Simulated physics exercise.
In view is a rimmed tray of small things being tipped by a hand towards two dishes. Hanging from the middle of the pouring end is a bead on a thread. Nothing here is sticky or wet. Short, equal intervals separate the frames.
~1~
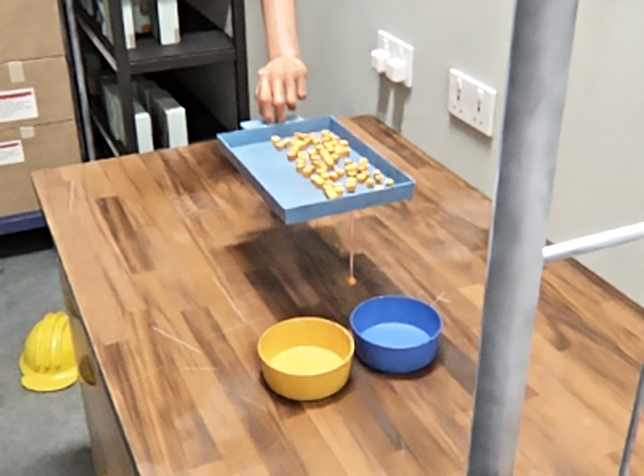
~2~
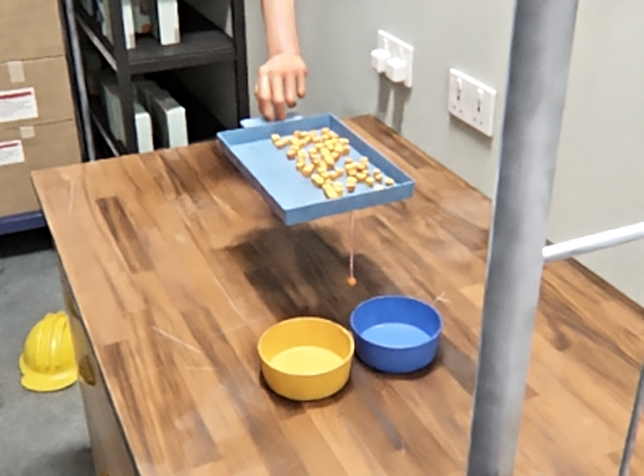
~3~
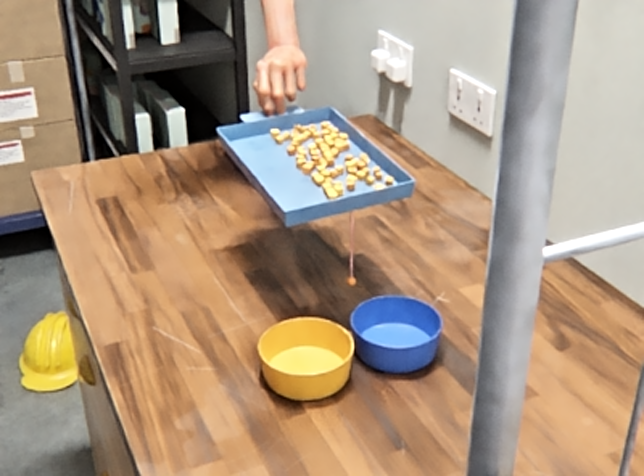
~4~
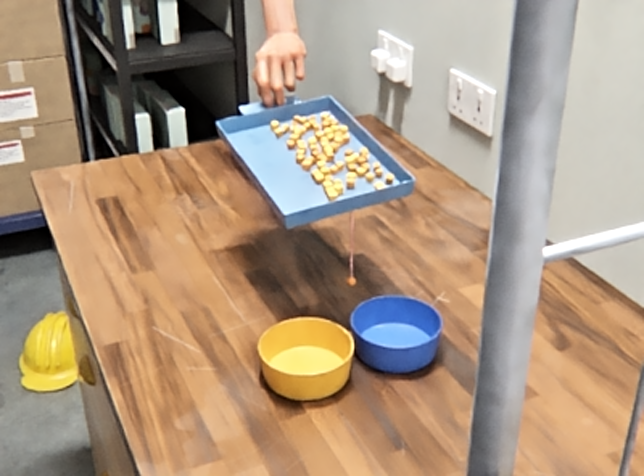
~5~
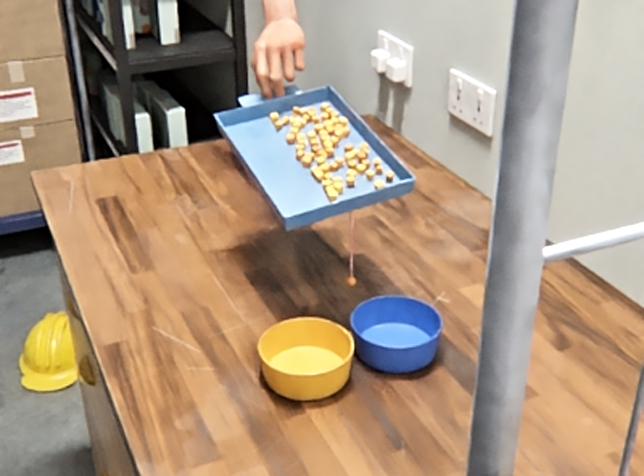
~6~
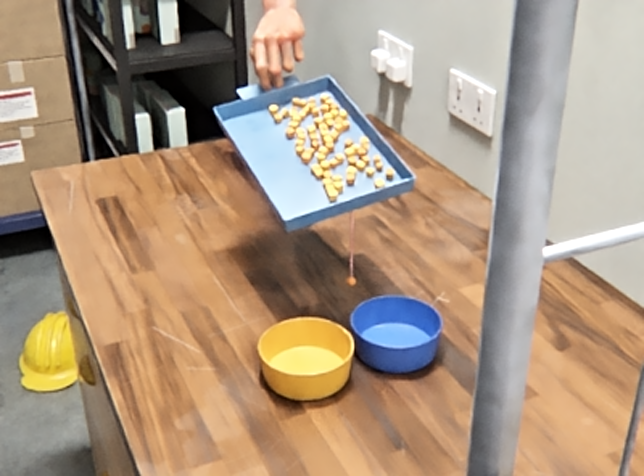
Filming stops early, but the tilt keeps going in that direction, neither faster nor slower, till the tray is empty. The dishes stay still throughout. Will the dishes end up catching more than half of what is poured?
No.
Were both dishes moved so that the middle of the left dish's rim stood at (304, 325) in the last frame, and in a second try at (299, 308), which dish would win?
Placement one: The left-positioned dish. Placement two: The left-positioned dish.
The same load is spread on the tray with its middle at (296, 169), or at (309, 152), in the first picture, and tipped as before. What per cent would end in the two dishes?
In order, 20 per cent then 30 per cent.
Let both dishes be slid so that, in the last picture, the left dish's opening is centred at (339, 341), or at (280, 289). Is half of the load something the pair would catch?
First under half, then not half.
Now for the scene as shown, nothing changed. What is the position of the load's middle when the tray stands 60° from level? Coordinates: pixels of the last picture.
In the last view the centre sits at roughly (309, 193).
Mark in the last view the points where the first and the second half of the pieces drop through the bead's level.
Close to (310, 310), then close to (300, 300).
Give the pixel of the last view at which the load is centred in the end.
Close to (300, 349), more or less.
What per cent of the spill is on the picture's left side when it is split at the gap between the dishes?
Around 100 percent of the pieces.
Soon, tray tipped steeply; all on the tray.
A while on, tray tipped right over; all on the tray.
Towards the end, tray tipped past a quarter turn; about a quarter in the left dish; a small part in the right dish; about two thirds outside both.
Finally, tray tipped past a quarter turn; about a quarter in the left dish; a small part in the right dish; about two thirds outside both.
